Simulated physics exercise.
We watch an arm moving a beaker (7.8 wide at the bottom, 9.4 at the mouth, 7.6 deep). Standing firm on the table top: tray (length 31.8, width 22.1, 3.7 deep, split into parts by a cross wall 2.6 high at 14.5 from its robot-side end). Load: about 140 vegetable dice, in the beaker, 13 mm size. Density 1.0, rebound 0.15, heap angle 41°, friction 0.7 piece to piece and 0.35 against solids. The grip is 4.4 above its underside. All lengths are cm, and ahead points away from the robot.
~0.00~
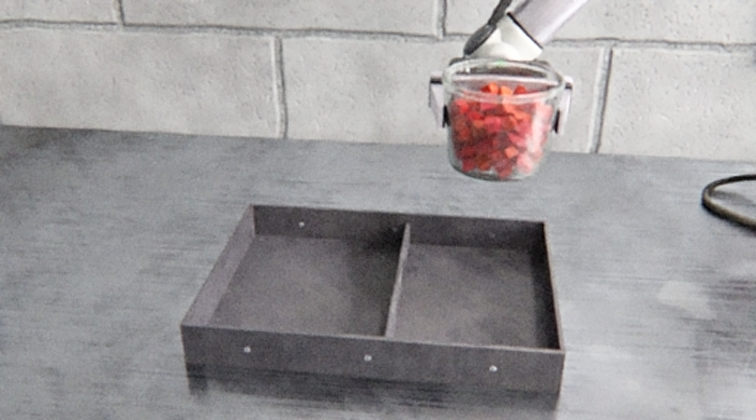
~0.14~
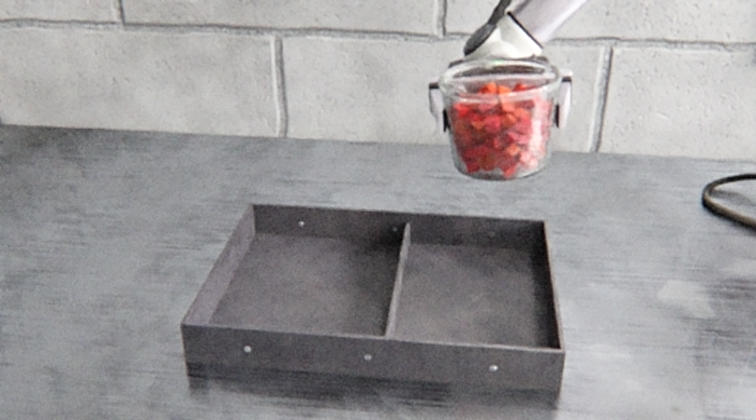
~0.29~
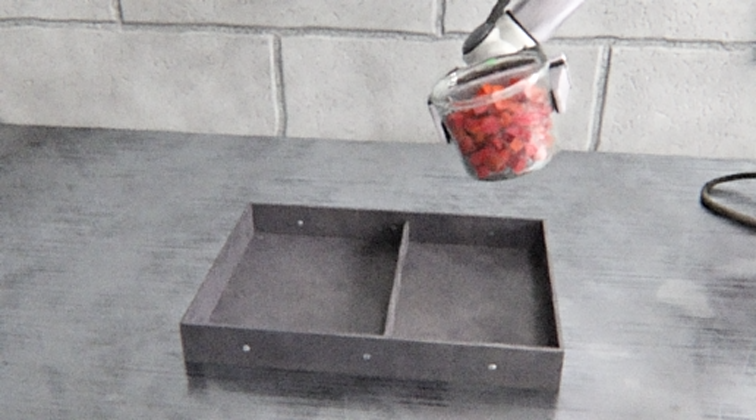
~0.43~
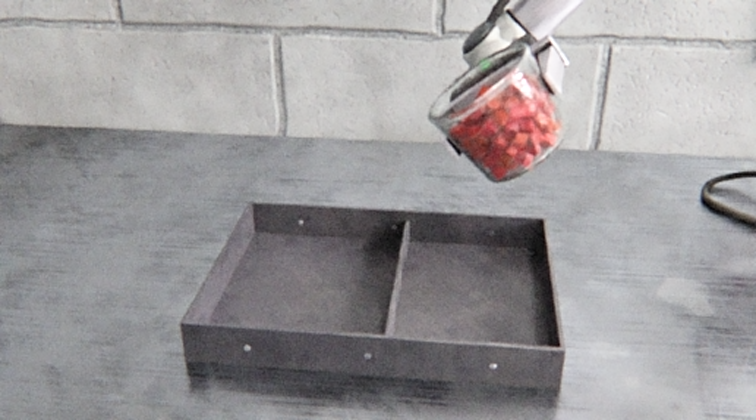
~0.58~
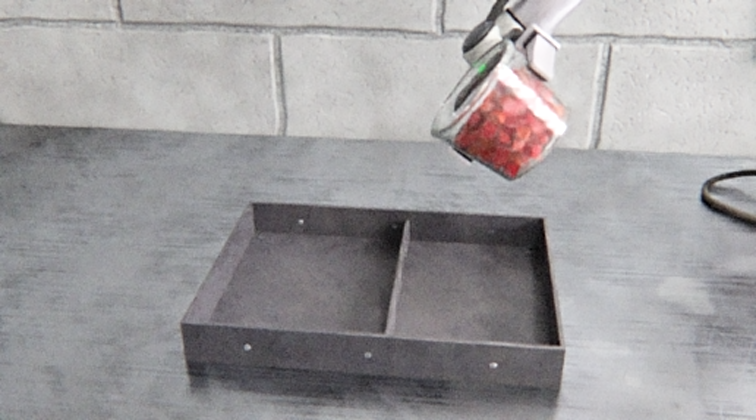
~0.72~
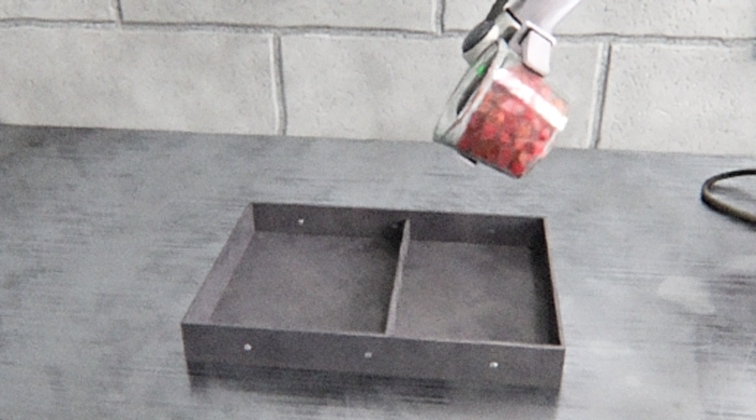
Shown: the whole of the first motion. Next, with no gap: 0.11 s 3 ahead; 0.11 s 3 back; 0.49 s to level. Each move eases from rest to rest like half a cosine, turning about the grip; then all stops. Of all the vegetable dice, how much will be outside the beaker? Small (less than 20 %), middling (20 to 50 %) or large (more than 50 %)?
Answer: Small; less than 20 % of the vegetable dice finish outside the beaker.
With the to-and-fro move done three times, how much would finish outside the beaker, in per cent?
It would be near 20 per cent.
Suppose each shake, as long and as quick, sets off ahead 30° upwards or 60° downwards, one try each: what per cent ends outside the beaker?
About 10 and 0 per cent.
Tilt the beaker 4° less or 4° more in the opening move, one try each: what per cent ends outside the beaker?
About 5 and 15 per cent.
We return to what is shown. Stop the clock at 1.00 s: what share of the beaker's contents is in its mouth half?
About 45 per cent.
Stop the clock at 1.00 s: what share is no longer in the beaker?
Some 10 per cent.
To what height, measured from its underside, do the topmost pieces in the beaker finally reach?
Roughly 8.0 cm.
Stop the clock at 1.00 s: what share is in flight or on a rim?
Roughly 9 per cent.
After 1.00 s, tilted 56° forward, highest piece 22 above the table; 128 in the beaker, 12 in flight or on a rim.
After 1.29 s, tilted 11° forward, highest piece 23 above the table; 127 in the beaker, 9 in the far-side part, 4 in the robot-side part.
After 1.63 s, level, highest piece 24 above the table; 127 in the beaker, 9 in the far-side part, 4 in the robot-side part.
After 2.68 s, level, highest piece 24 above the table; 127 in the beaker, 9 in the far-side part, 4 in the robot-side part.
In the end, 127 in the beaker, 9 in the far-side part, 4 in the robot-side part. That is 9 % outside the beaker.
